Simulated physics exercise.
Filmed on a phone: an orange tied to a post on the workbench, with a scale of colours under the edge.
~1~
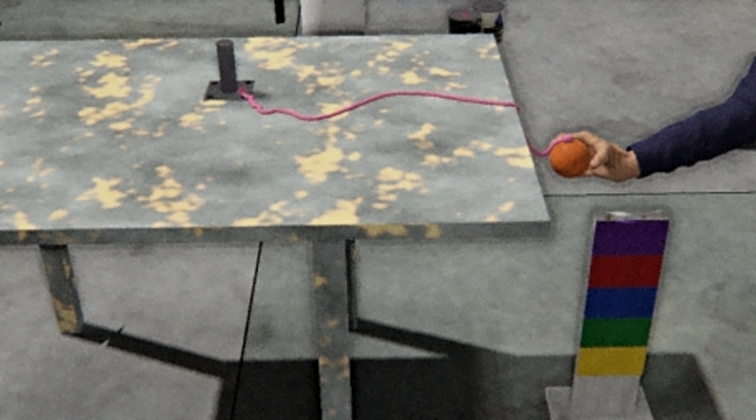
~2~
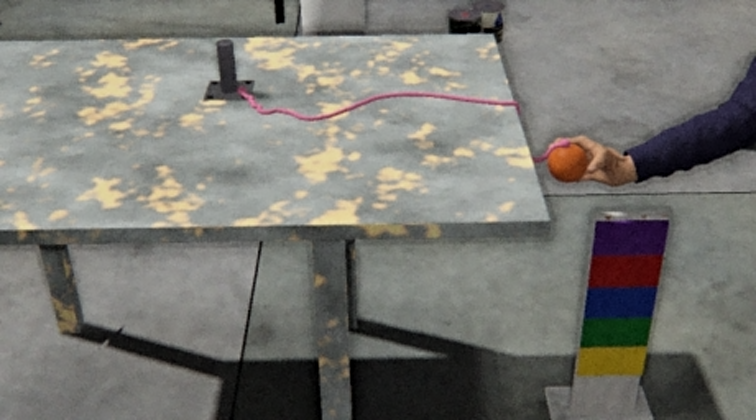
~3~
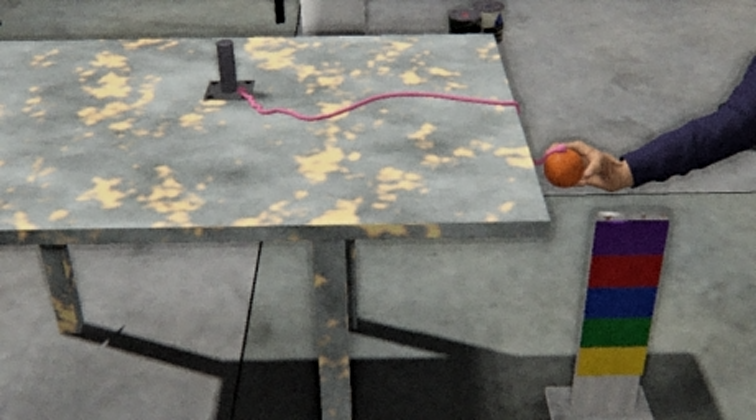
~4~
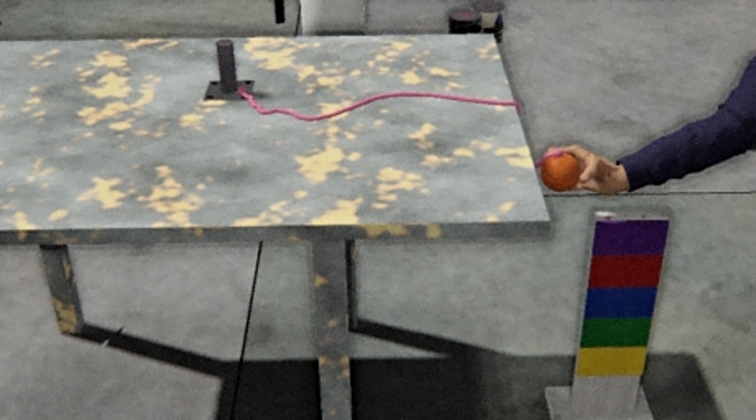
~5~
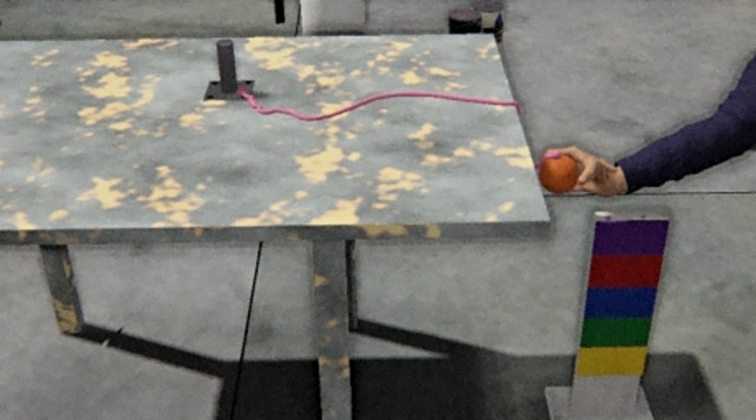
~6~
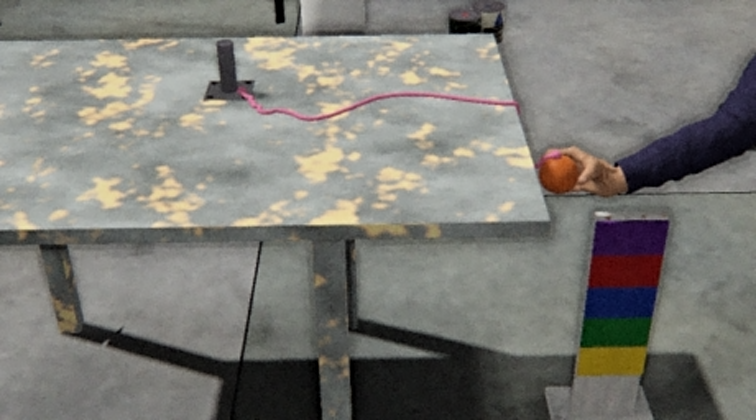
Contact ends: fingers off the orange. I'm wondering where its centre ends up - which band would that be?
That would be the red band.
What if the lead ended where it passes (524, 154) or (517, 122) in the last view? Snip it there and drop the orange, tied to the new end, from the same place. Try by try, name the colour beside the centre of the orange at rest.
Purple; no band.
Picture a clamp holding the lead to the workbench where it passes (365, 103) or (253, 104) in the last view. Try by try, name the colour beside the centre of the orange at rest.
Note: Try 1 purple; try 2 red.
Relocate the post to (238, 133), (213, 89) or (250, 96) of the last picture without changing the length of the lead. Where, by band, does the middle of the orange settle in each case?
First try: Blue; second try: Red; third try: Blue.
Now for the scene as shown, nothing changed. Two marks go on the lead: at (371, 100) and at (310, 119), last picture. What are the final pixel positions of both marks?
First near (426, 106), second near (354, 100).
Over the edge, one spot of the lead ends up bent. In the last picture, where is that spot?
That spot is roughly at (460, 99).
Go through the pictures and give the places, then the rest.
In the first picture, orange (571, 159); purple (631, 240); red (626, 272); blue (621, 304); green (616, 334); yellow (612, 362).
In the second picture, orange (568, 163); lead through (254, 103) (310, 119) (377, 98) (454, 98) (518, 125).
In the third picture, orange (564, 169).
In the fourth picture, orange (560, 173); lead through (254, 103) (310, 119) (377, 98) (454, 98) (518, 125).
In the fifth picture, orange (559, 174).
In the sixth picture, orange (559, 174); lead through (254, 103) (310, 119) (377, 98) (454, 98) (518, 125).
A little later, orange near (483, 260); level with red.
Next, orange near (531, 270); level with red.
When it is over, orange near (516, 272); level with red. Its middle rests at the red band.
